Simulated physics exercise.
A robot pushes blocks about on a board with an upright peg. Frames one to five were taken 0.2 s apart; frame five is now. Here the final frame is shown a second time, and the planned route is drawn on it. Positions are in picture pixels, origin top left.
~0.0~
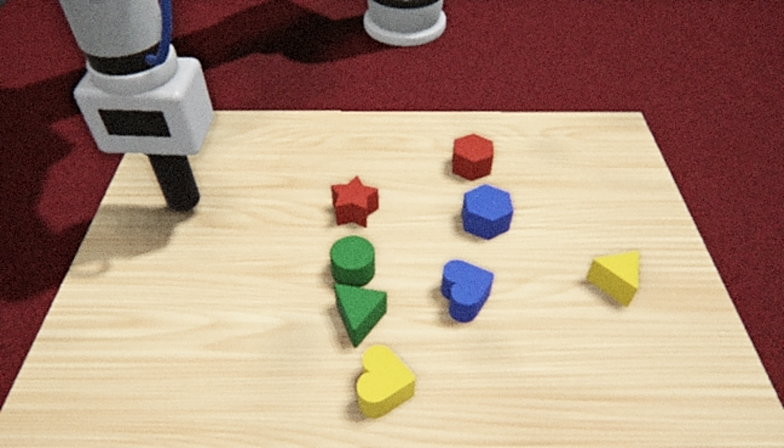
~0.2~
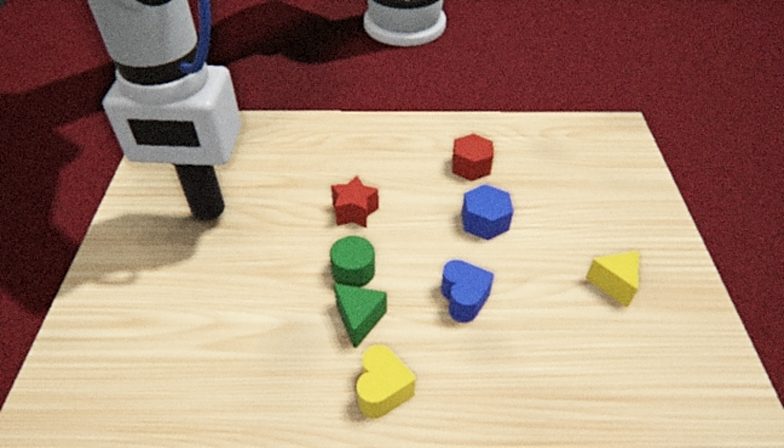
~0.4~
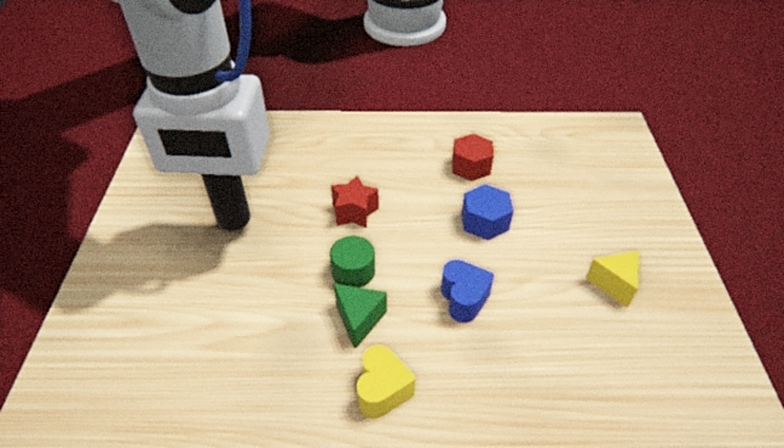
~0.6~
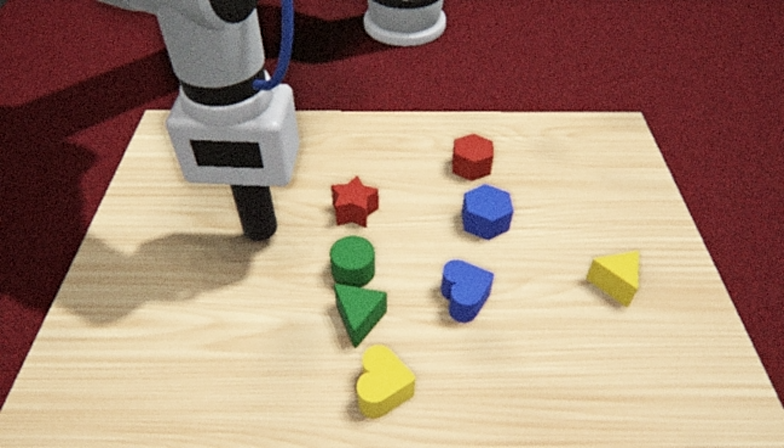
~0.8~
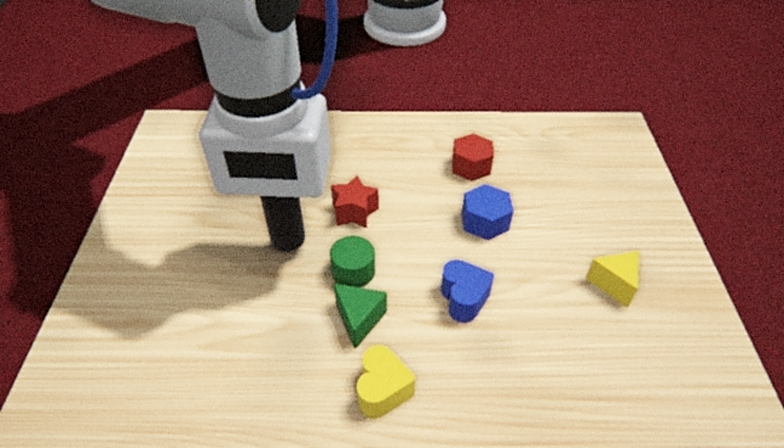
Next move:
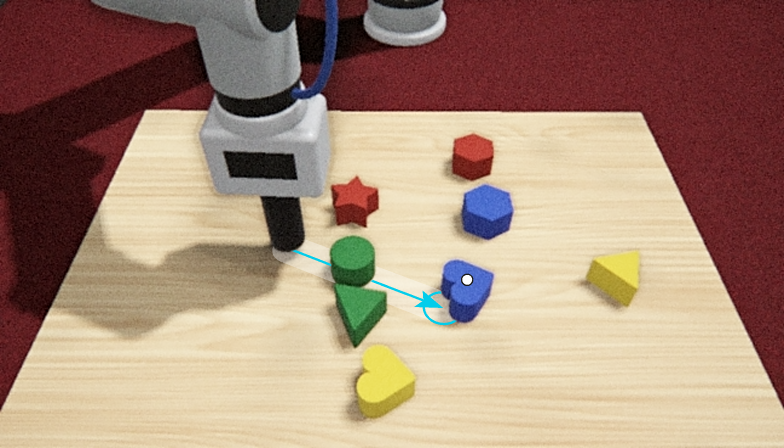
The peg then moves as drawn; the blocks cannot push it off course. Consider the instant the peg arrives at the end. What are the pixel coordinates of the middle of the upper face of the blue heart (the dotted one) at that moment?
In the picture, it is at (530, 283).
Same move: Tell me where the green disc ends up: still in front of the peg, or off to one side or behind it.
Answer: Still ahead.
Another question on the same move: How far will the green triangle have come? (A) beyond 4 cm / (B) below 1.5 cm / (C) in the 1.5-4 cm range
It's B.
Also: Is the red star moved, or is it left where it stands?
It ends up on the same spot.
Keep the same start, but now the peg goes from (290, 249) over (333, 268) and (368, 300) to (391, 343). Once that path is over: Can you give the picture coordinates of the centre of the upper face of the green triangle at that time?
Expect it around (353, 341).
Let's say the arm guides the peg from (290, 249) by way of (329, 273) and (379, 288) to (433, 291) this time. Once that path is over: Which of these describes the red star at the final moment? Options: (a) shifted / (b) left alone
The one that fits is b, left alone.
The drawn path runs straight from (290, 249) to (443, 308); the dot is on the blue heart.
The first path, step by step. One third of the way, peg (338, 259); green disc (376, 259).
Two thirds of the way, peg (390, 279); green disc (433, 272); blue heart (478, 281), turned 15° clockwise.
At the end, peg (444, 299); green disc (488, 283); red star not moved; green triangle not moved; blue heart (530, 283), turned 15° clockwise.
